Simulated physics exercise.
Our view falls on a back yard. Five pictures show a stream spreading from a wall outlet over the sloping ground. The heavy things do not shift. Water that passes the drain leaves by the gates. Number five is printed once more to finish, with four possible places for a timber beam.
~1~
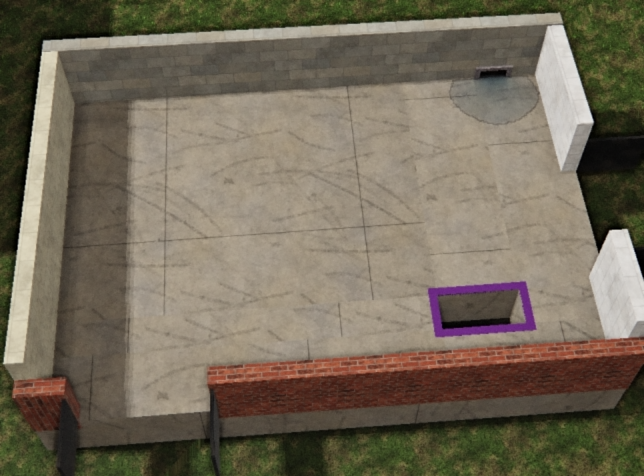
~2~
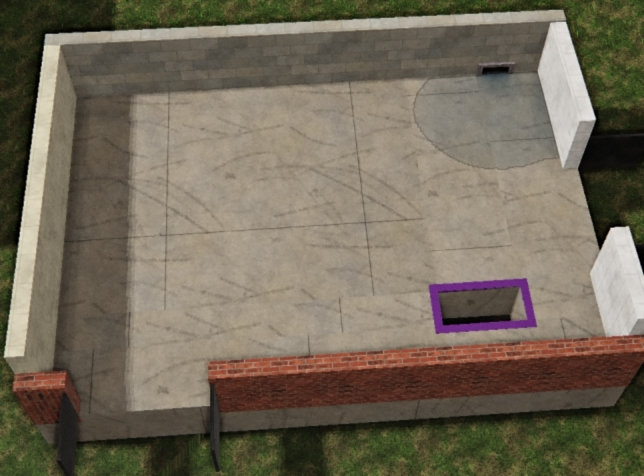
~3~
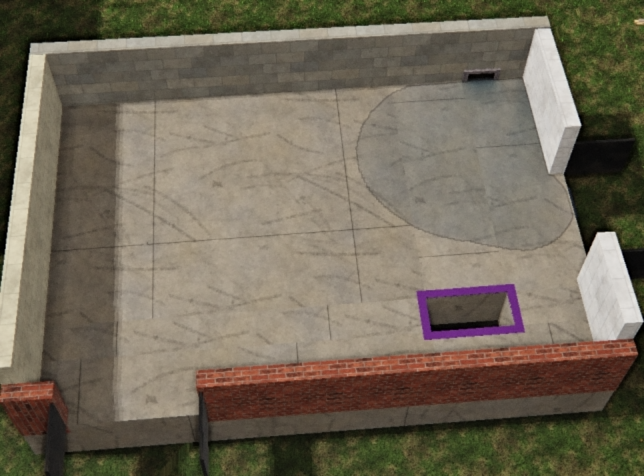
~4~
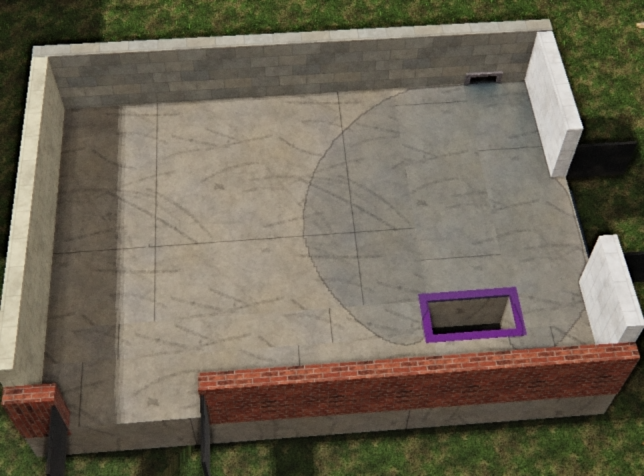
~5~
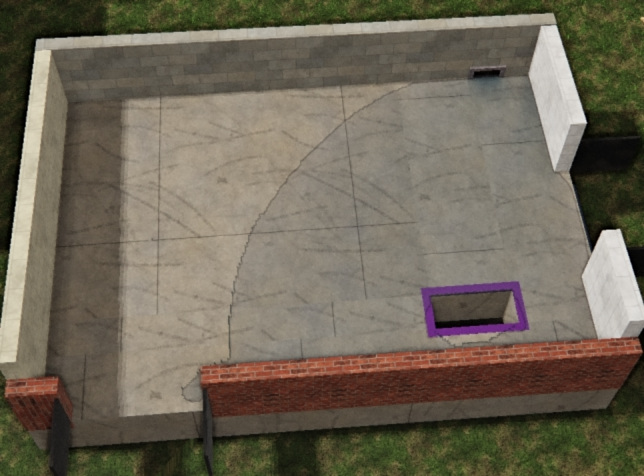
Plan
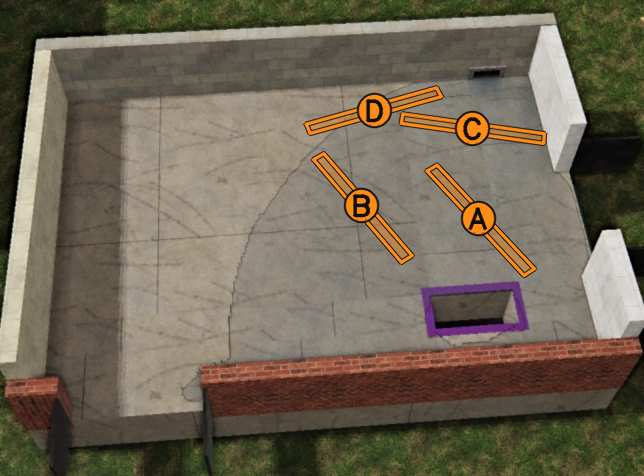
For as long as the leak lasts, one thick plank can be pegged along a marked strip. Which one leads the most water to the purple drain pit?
B beats the others.
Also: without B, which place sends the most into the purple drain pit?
The answer is D.
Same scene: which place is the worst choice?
C it is.
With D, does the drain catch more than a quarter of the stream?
Yes, it does.
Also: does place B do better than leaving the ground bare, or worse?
Place B is better.
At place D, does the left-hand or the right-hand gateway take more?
The left one.
In orange, A from (432, 168) to (529, 272); B from (318, 156) to (406, 258); C from (402, 118) to (544, 138); D from (308, 128) to (438, 92).
Choosing A, about 10 % of the stream goes into the purple drain pit, about 89 % out by the gates.
Choosing B, about 72 % of the stream goes into the purple drain pit, about 26 % out by the gates.
Choosing C, next to none of the stream goes into the purple drain pit, about 100 % out by the gates.
Choosing D, about 40 % of the stream goes into the purple drain pit, about 59 % out by the gates.
